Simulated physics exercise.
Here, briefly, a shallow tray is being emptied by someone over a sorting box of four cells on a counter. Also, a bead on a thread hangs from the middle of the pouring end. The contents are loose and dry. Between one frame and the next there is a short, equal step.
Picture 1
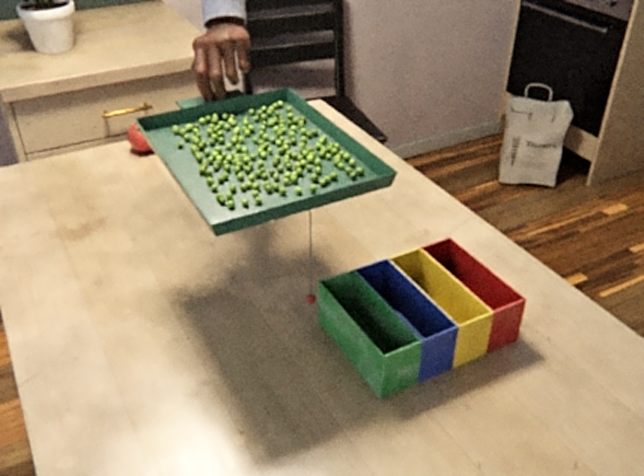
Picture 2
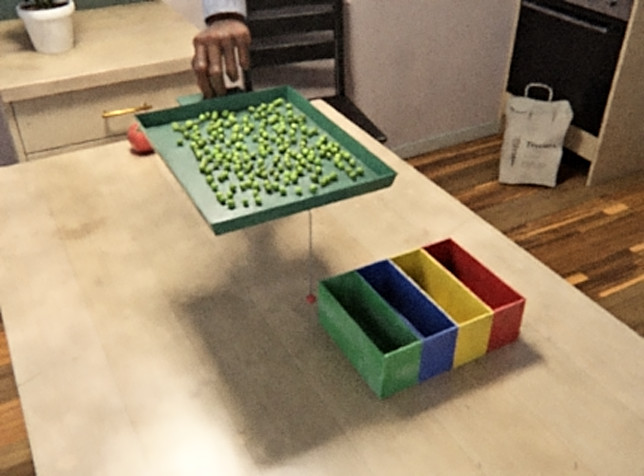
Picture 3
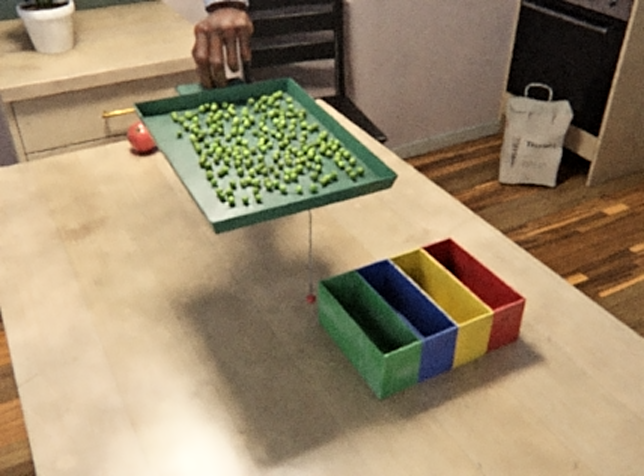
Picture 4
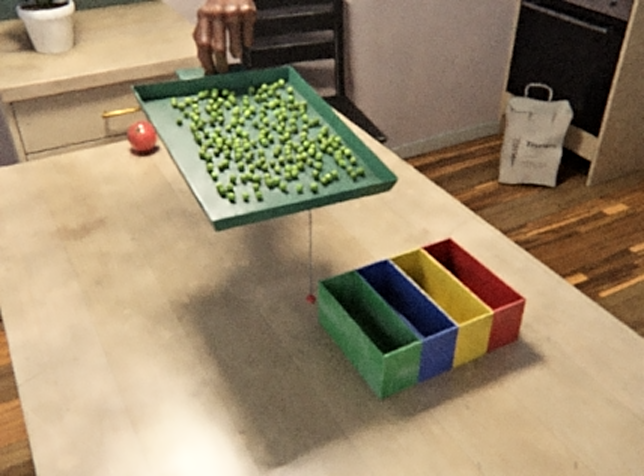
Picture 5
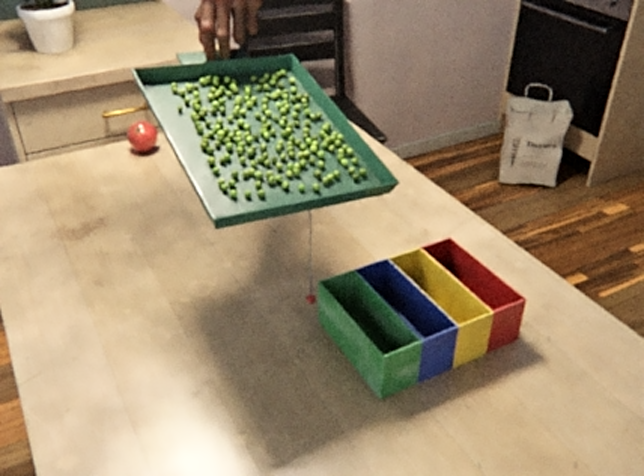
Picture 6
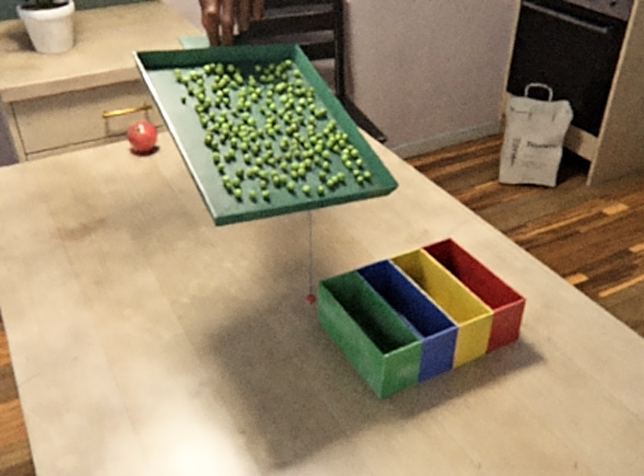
A hand slowly raises the far end of a green tray of peas above colored cells.
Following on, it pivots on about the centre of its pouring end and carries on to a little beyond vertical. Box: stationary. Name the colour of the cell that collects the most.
Blue.
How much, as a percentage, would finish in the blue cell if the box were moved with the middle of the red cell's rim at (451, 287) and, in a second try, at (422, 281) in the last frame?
About 50 and 20 per cent respectively.
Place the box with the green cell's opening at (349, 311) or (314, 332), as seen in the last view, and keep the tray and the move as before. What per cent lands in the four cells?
Near 100 % and 100 %.
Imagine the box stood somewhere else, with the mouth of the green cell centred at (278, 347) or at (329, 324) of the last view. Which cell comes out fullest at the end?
The first time it is that red cell; the second time it is the yellow one.
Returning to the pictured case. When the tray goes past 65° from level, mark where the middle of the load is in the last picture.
Check around (367, 195) in the last picture.
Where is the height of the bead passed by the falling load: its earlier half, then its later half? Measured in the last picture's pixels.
Near (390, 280) to start, and near (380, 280) afterwards.
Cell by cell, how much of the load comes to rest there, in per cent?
The green cell gets about 30, the blue cell about 70, the yellow cell about 0 and the red cell about 0.
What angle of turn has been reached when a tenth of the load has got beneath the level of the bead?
It has tipped about 65 degrees.
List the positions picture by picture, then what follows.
The first frame shows corners of the pouring end near (214, 220) and (392, 171), level; middle of the load near (261, 152), dried peas; bead on its thread near (311, 299); green cell near (401, 366); blue cell near (438, 351); yellow cell near (473, 336); red cell near (506, 322).
The second frame shows corners of the pouring end near (214, 220) and (392, 172), level; middle of the load near (261, 150).
The third frame shows corners of the pouring end near (215, 218) and (393, 174), tipped barely, lowest at the right corner; middle of the load near (261, 145).
The fourth frame shows corners of the pouring end near (216, 216) and (393, 177), tipped a little, lowest at the right corner; middle of the load near (262, 138).
The fifth frame shows corners of the pouring end near (217, 215) and (394, 180), tipped a little, lowest at the right corner; middle of the load near (264, 132).
The sixth frame shows corners of the pouring end near (219, 213) and (394, 183), tipped clearly, lowest at the right corner; middle of the load near (268, 127), the bulk on the move; green cell near (401, 366); blue cell near (438, 351); yellow cell near (473, 336); red cell near (506, 322).
Shortly afterwards, tray tipped steeply; the bulk on the tray; a little in the blue cell; only a few in the green cell; only a few in the yellow cell; a little falling or outside the box.
Next, tray tipped past a quarter turn; a little on the tray; near half in the blue cell; near a quarter in the green cell; only a few in the yellow cell; a little falling or outside the box.
Some moments later, tray tipped past a quarter turn; near two thirds in the blue cell; near a third in the green cell; only a few in the yellow cell; only a few falling or outside the box.
In the end, tray tipped past a quarter turn; near two thirds in the blue cell; near a third in the green cell; only a few in the yellow cell; none at all in the red cell; only a few outside the box.
